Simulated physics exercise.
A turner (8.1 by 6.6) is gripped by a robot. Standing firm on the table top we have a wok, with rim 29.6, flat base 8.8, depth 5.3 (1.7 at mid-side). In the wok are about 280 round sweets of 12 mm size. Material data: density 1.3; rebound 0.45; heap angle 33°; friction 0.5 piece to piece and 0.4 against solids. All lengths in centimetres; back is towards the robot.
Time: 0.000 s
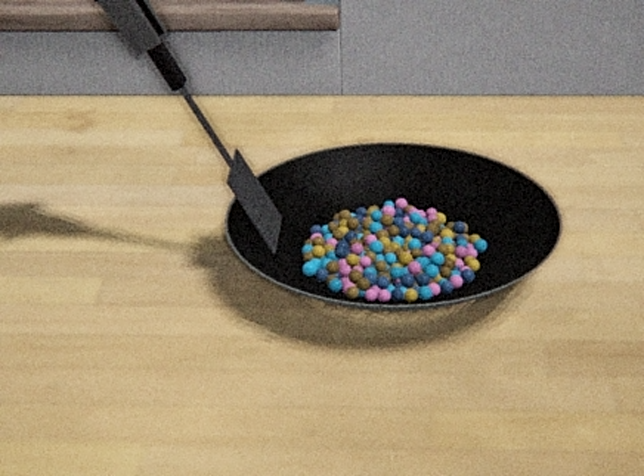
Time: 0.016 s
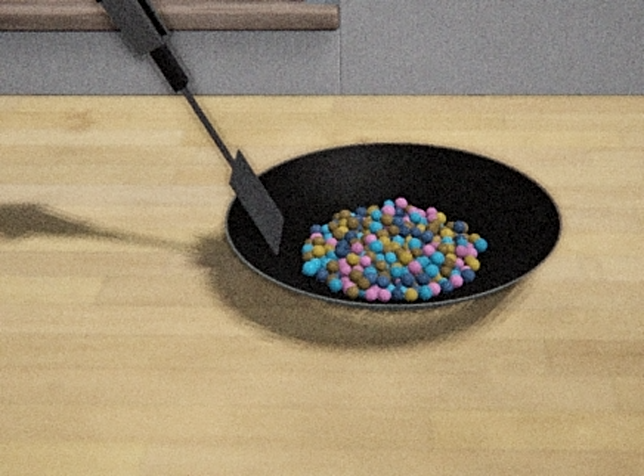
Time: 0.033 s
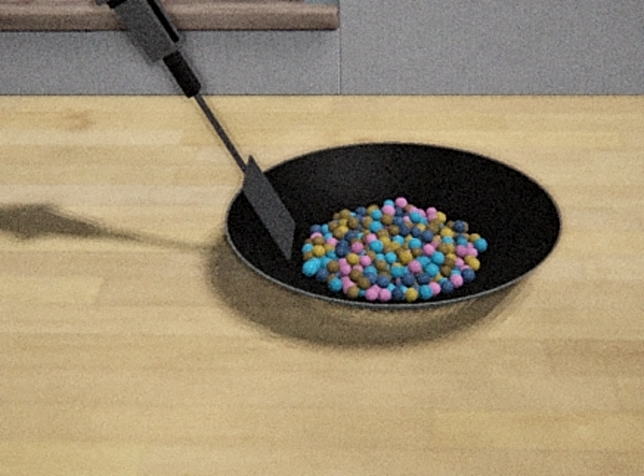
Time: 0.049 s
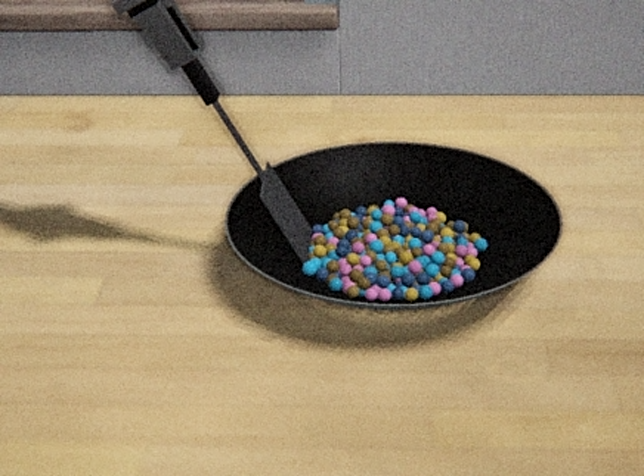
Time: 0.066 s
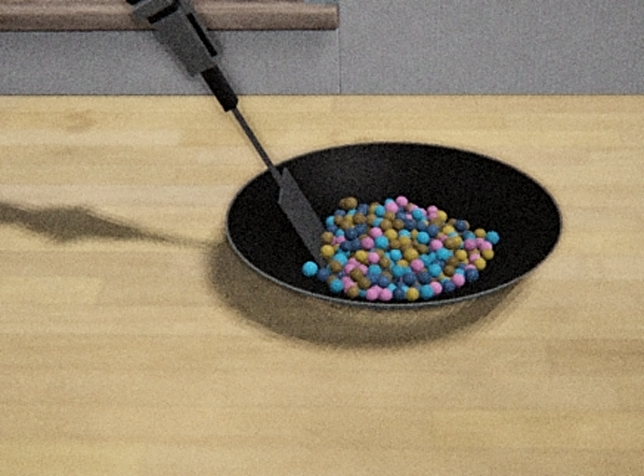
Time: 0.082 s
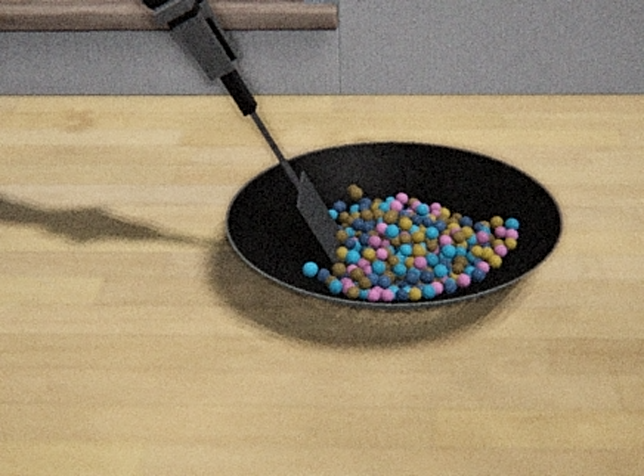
A robot arm lowered a dark turner into a black wok from the left and slid it rightward into a heap of small colourful balls, pushing some of them toward the right side.
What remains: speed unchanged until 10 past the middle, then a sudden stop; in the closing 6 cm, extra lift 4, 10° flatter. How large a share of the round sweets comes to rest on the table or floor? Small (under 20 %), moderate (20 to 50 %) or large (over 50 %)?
Moderate.
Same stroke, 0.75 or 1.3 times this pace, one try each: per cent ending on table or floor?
Roughly 25 per cent on the first try and 35 per cent on the second.
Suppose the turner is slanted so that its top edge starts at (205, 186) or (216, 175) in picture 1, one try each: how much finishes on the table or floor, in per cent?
First try roughly 30 percent, second try roughly 35 percent.
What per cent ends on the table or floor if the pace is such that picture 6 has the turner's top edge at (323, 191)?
Near 35 in a hundred.
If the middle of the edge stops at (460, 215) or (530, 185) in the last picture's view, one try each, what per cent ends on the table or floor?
Some 10 and 45 per cent.
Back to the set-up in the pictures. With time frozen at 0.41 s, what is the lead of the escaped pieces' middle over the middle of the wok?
About 24 cm.
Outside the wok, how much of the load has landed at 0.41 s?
It works out to about 25 in a hundred.
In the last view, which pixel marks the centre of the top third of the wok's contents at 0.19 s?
I'd say close to (504, 224).
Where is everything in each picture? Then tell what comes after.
The turner top edge at (232, 165), sloping 62°; upper third of the load around (383, 248), from x 310 to 480, top at y 205; 282 in the wok, in the first picture.
The turner top edge at (234, 166), sloping 62°; upper third of the load around (383, 248), from x 310 to 480, top at y 205, in the second picture.
The turner top edge at (246, 171), sloping 62°; upper third of the load around (383, 247), from x 310 to 480, top at y 205, in the third picture.
The turner top edge at (264, 179), sloping 62°; upper third of the load around (384, 247), from x 310 to 480, top at y 205, in the fourth picture.
The turner top edge at (282, 184), sloping 62°; upper third of the load around (393, 243), from x 310 to 490, top at y 205, in the fifth picture.
The turner top edge at (300, 188), sloping 62°; upper third of the load around (410, 238), from x 310 to 510, top at y 190; 282 in the wok, in the sixth picture.
After 0.13 s, sloping 62°, highest piece 7 above the table; 281 in the wok, 1 on the blade or in flight.
After 0.19 s, sloping 59°, highest piece 8 above the table; 274 in the wok, 8 on the blade or in flight.
After 0.41 s, sloping 52°, highest piece 10 above the table; 196 in the wok, 69 on the table or floor, 17 on the blade or in flight.
After 1.46 s, sloping 52°, highest piece 4 above the table; 196 in the wok, 86 on the table or floor.
In the end, 196 in the wok, 86 on the table or floor. That is 30 % on the table or floor.
